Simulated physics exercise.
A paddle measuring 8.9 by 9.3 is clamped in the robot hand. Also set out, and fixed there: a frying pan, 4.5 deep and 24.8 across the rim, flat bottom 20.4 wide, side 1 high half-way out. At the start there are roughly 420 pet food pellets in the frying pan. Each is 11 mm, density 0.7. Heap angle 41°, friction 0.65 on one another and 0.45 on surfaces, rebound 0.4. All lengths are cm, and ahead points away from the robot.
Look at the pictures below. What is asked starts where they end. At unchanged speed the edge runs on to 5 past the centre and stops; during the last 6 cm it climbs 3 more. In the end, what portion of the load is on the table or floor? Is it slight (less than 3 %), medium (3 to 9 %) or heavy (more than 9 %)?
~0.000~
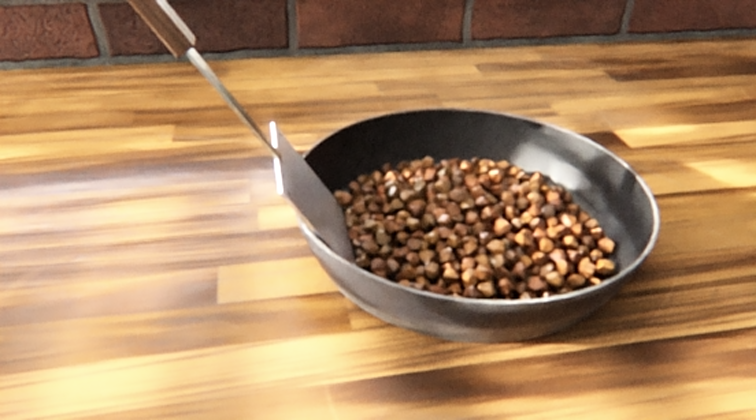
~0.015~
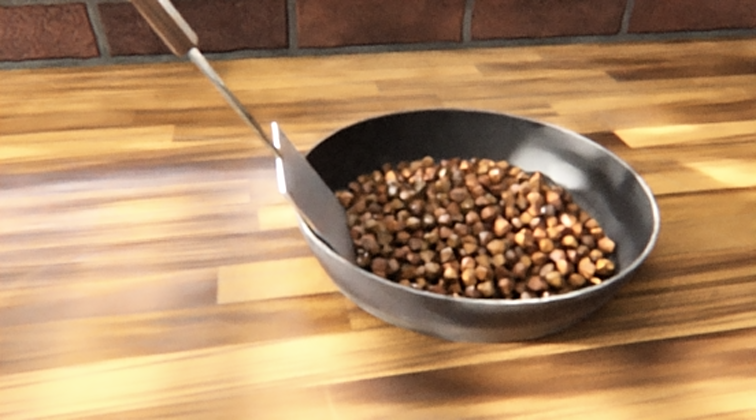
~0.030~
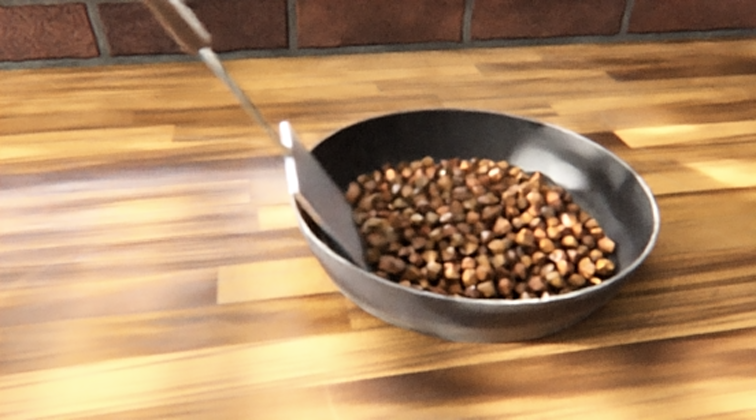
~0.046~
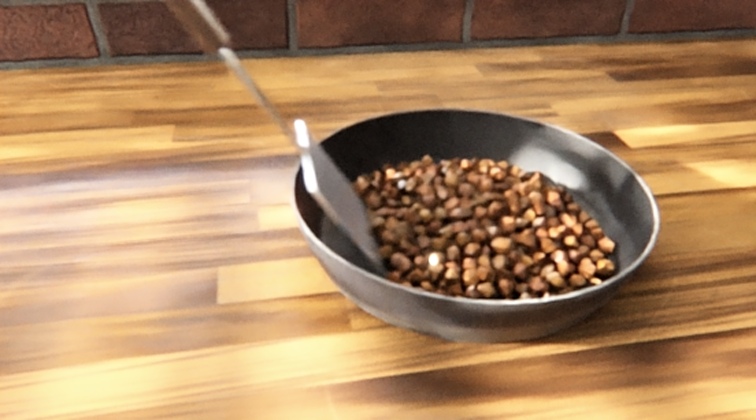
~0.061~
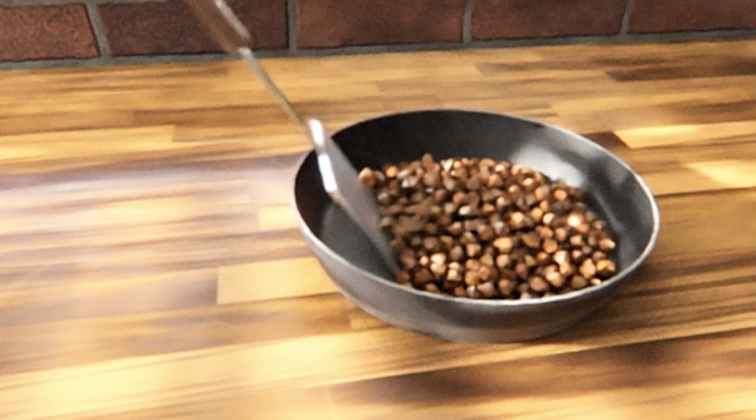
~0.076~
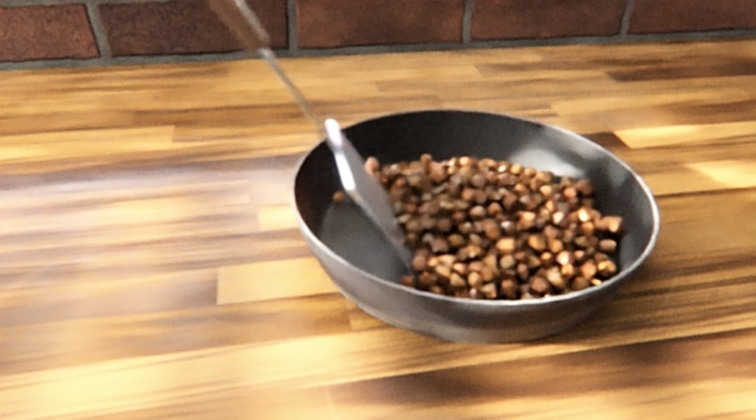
Slight.
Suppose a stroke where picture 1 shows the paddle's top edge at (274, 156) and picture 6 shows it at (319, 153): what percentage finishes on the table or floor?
Around 0 per cent finishes there.
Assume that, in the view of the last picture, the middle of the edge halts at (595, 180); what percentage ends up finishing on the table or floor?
Something near 35 in a hundred.
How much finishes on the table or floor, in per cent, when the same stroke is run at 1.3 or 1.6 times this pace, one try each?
Try one about 5 %, try two about 10 %.
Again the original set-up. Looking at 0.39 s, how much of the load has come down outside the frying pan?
Share at that moment: Roughly 2 %.
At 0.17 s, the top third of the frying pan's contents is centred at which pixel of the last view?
(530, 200).
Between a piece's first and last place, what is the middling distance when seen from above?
Somewhere around 4 centimetres, I'd say.
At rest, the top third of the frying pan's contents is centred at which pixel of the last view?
It is centred near (584, 200) in the last view.
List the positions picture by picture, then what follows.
Paddle top edge at (276, 154), sloping 58°; upper third of the load around (469, 211), from x 340 to 605, top at y 160; 418 in the frying pan, in the first frame.
Paddle top edge at (278, 154), sloping 58°; upper third of the load around (468, 211), from x 340 to 605, top at y 160, in the second frame.
Paddle top edge at (288, 154), sloping 58°; upper third of the load around (460, 211), from x 340 to 605, top at y 160, in the third frame.
Paddle top edge at (305, 152), sloping 58°; upper third of the load around (460, 208), from x 340 to 605, top at y 160, in the fourth frame.
Paddle top edge at (322, 151), sloping 58°; upper third of the load around (467, 206), from x 340 to 605, top at y 160, in the fifth frame.
Paddle top edge at (339, 150), sloping 58°; upper third of the load around (477, 206), from x 340 to 615, top at y 160; 418 in the frying pan, in the sixth frame.
After 0.12 s, sloping 58°, highest piece 5 above the table; 418 in the frying pan.
After 0.17 s, sloping 58°, highest piece 5 above the table; 418 in the frying pan.
After 0.39 s, sloping 58°, highest piece 5 above the table; 413 in the frying pan, 5 on the table or floor.
After 1.44 s, sloping 58°, highest piece 5 above the table; 413 in the frying pan, 5 on the table or floor.
At rest, 413 in the frying pan, 5 on the table or floor. That is 1 % on the table or floor.
